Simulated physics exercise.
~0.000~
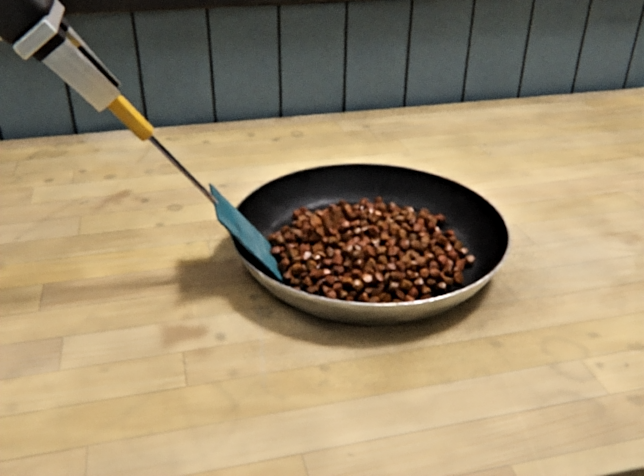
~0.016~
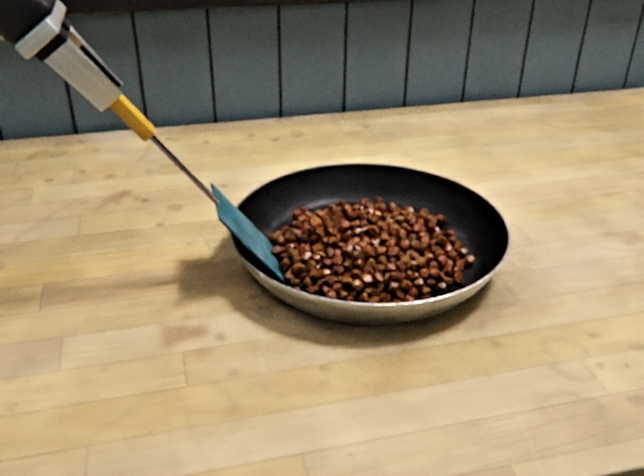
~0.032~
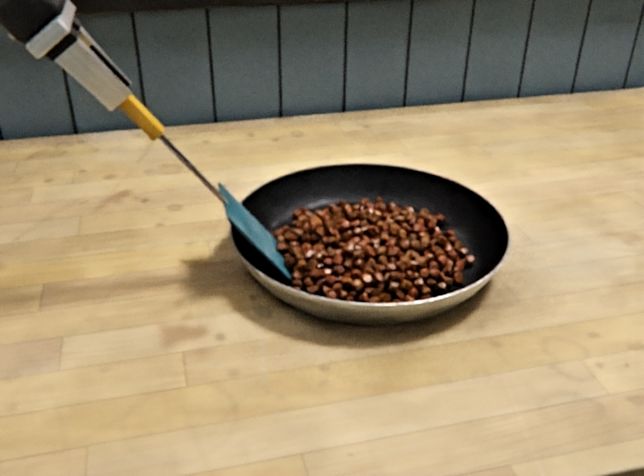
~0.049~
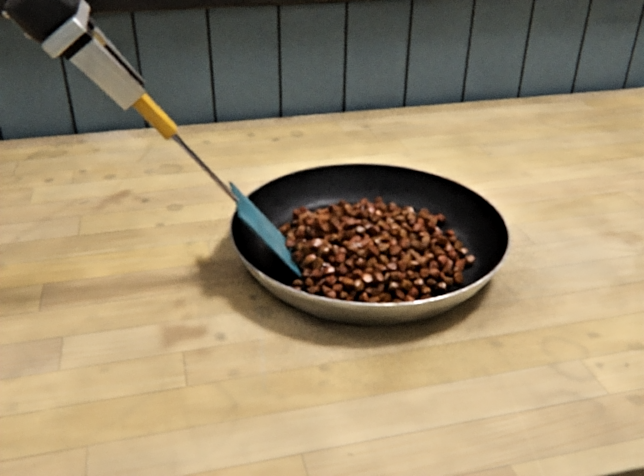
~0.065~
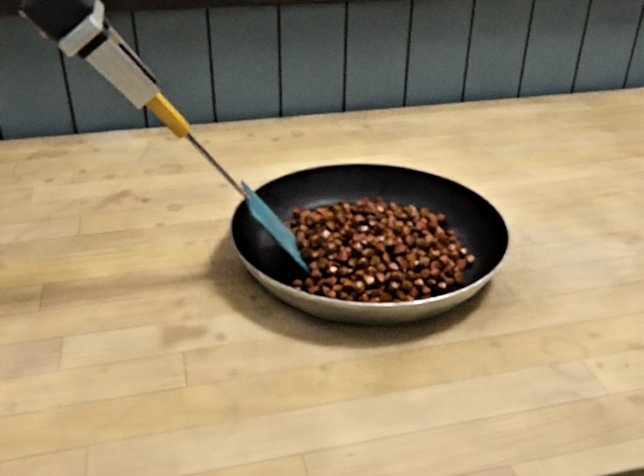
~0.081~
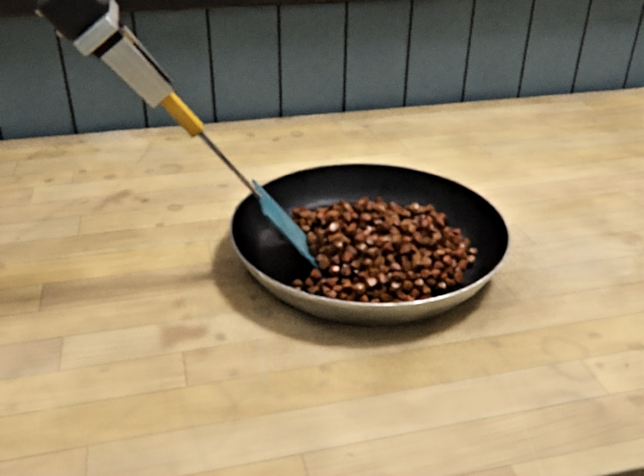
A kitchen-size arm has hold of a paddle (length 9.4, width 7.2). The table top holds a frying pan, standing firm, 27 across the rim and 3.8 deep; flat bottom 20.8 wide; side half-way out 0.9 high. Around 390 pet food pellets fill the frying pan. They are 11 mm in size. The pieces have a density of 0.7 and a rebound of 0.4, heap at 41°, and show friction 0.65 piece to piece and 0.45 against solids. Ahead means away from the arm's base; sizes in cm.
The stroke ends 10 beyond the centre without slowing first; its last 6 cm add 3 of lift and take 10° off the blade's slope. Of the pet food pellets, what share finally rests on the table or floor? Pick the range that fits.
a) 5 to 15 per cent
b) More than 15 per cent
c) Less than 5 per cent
a.
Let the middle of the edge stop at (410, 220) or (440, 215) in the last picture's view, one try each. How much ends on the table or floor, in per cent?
The two tries give near 0 and near 5 in a hundred.
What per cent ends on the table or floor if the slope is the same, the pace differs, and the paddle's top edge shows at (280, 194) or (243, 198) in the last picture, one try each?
Estimates: Near 25 %, near 5 %.
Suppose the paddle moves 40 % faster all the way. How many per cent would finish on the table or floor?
It would be near 20 per cent.
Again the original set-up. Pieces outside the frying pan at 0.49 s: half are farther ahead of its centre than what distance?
Distance ahead of centre: Approx. 16 cm.
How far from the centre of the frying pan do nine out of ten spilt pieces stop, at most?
Some 20 cm from the centre.
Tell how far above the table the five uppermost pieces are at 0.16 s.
I'd put them at about 4 centimetres above the table.
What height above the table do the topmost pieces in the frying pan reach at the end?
It reaches roughly 5.0 cm.
After 0.16 s, sloping 54°, highest piece 4 above the table; 393 in the frying pan.
After 0.25 s, sloping 51°, highest piece 5 above the table; 393 in the frying pan.
After 0.49 s, sloping 44°, highest piece 5 above the table; 355 in the frying pan, 37 on the table or floor, 1 on the blade or in flight.
After 1.54 s, sloping 44°, highest piece 5 above the table; 355 in the frying pan, 38 on the table or floor.
At rest, 355 in the frying pan, 38 on the table or floor. That is 10 % on the table or floor.
